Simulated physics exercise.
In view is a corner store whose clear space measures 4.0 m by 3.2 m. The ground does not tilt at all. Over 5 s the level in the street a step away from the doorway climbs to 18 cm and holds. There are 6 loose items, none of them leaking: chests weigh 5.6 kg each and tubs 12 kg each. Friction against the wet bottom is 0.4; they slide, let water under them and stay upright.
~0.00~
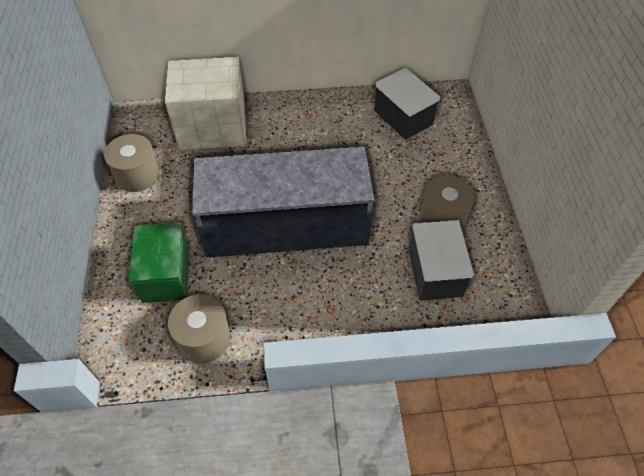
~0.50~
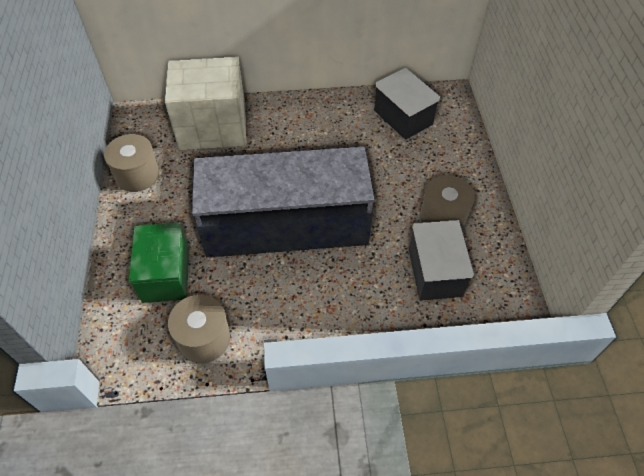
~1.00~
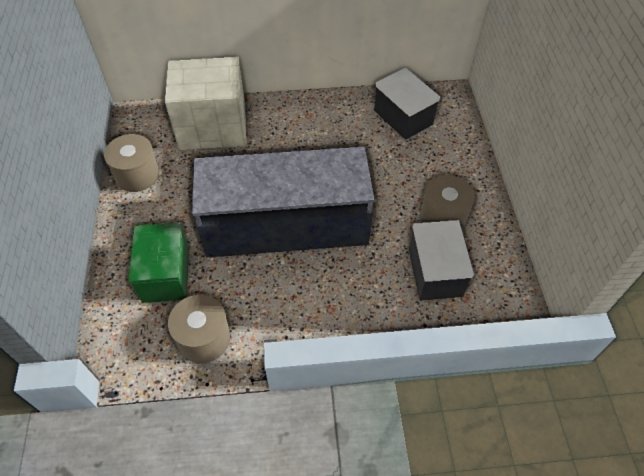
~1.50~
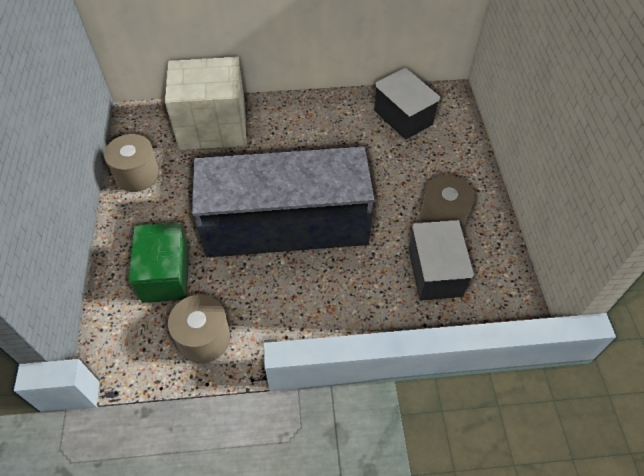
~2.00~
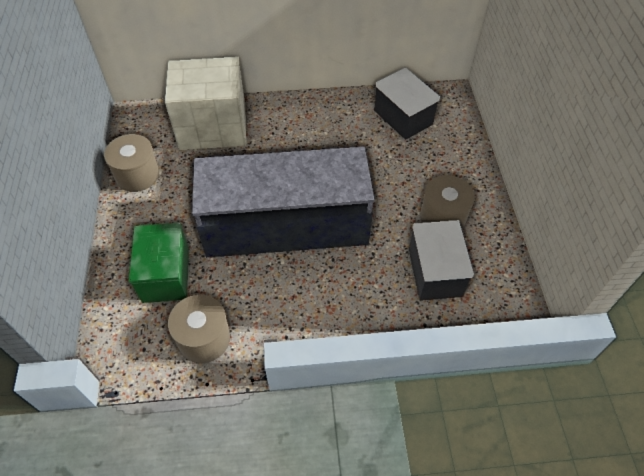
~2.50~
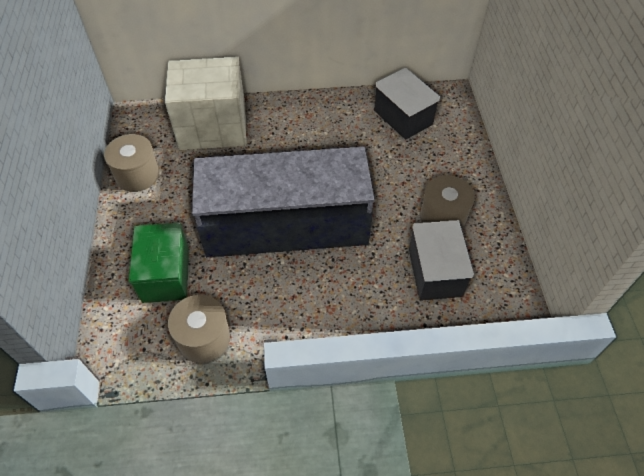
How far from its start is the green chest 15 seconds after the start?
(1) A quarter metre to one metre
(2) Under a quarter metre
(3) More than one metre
More than one metre (3).
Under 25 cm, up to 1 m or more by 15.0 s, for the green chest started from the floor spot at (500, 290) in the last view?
By then it winds up well off.
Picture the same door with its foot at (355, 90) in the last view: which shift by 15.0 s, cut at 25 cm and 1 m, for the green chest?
In that case the green chest goes a long way.
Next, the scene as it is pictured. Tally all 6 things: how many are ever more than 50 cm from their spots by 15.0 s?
6.
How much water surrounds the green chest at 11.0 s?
Roughly 11 cm.
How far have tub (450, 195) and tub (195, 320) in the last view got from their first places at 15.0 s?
In that order: 40 cm, 300 cm.
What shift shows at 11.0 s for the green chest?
Roughly 300 cm.
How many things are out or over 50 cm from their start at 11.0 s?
By then 5.
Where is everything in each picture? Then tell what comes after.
In the first picture, the green chest at (156, 251) rests on the ground; water covers 0.0 m2; 0 of 6 have shifted.
In the second picture, the green chest at (156, 251) rests on the ground; 0.0 m2 under water; 0 of 6 have shifted.
In the third picture, the green chest at (156, 251), on the bottom; water covers 0.0 m2; 0 of 6 have shifted.
In the fourth picture, the green chest at (156, 251), on the bottom; water covers 0.0 m2; 0 of 6 have shifted.
In the fifth picture, the green chest at (156, 251), on the bottom; 0.0 m2 under water; 0 of 6 have shifted.
In the sixth picture, the green chest at (156, 251) rests on the ground; 0.1 m2 under water; 0 of 6 have shifted.
After 3.5 s the green chest is near (156, 247), 0.0 m from its start, aground; 0 afloat.
After 6.8 s the green chest is near (246, 150), 1.3 m from its start, aground; 1 afloat.
After 11.0 s the green chest is near (450, 116), 3.0 m from its start, afloat; 5 afloat.
After 15.0 s the green chest is near (390, 67), 3.0 m from its start, afloat; 6 afloat.
